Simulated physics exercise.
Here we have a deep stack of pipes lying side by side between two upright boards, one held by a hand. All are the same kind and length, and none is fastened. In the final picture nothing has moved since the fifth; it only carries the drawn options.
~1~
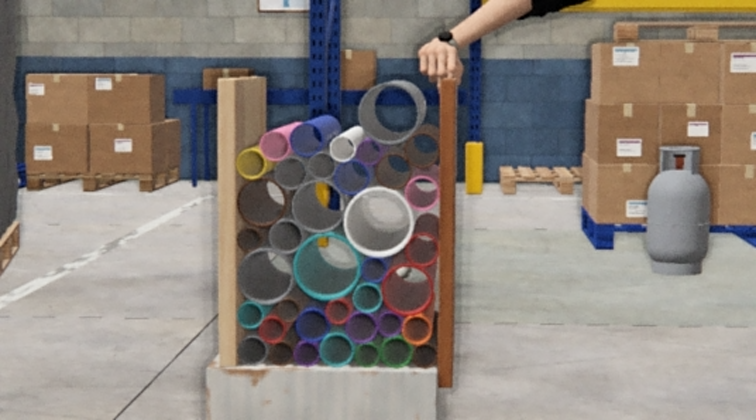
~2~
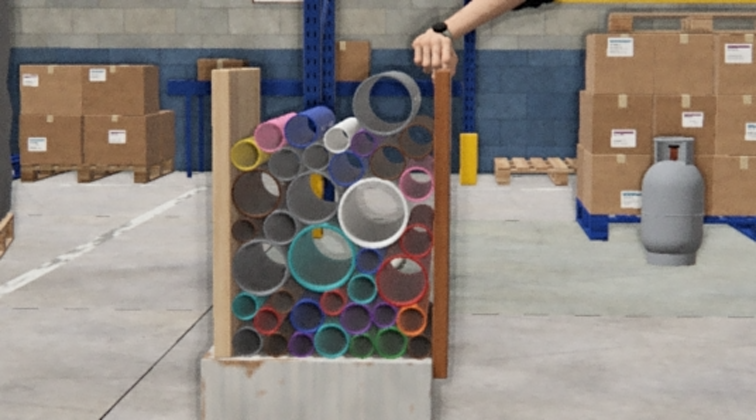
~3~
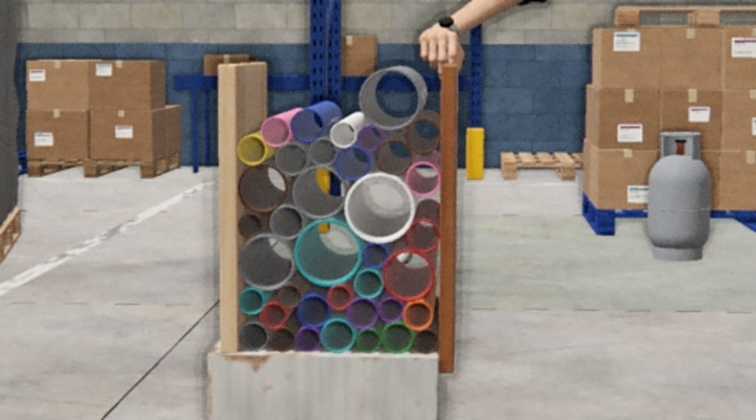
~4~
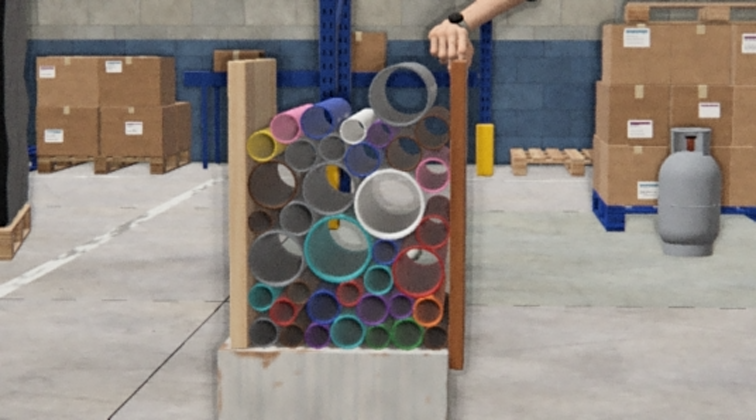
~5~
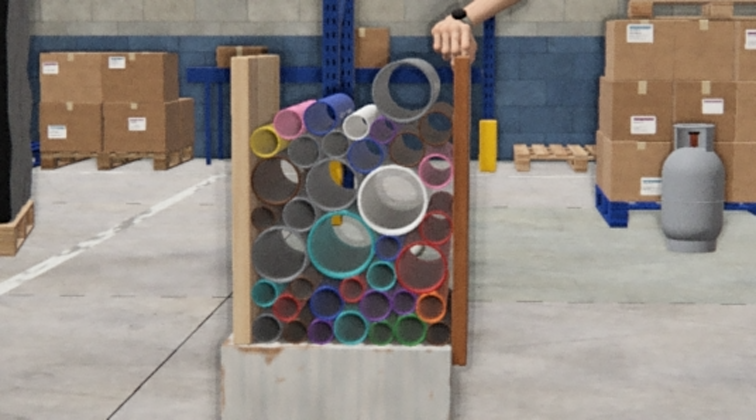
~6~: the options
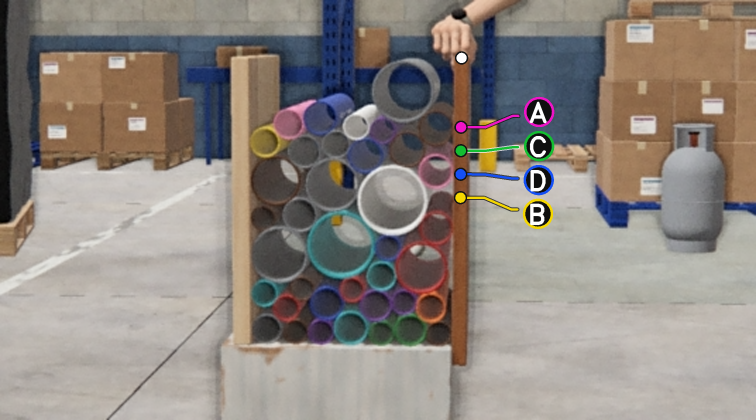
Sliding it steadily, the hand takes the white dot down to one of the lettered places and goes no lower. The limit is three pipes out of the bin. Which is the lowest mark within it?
Mark B is as low as it can go.
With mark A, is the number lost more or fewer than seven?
Fewer than seven.
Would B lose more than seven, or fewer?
At B, fewer than seven.
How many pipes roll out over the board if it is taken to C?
It comes to none.
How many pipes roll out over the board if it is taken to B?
At B the number is two.
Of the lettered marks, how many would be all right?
Four of the four.
On the marked copy, A at (461, 127); B at (461, 198); C at (461, 151); D at (461, 174); the white dot at (462, 58).
Taking B. A third of the way, top of the board (454, 119).
Two thirds of the way, top of the board (453, 188).
When it is over, top of the board (453, 197), two out over the board.
As for the rest, A none out over the board; C none out over the board; D none out over the board.
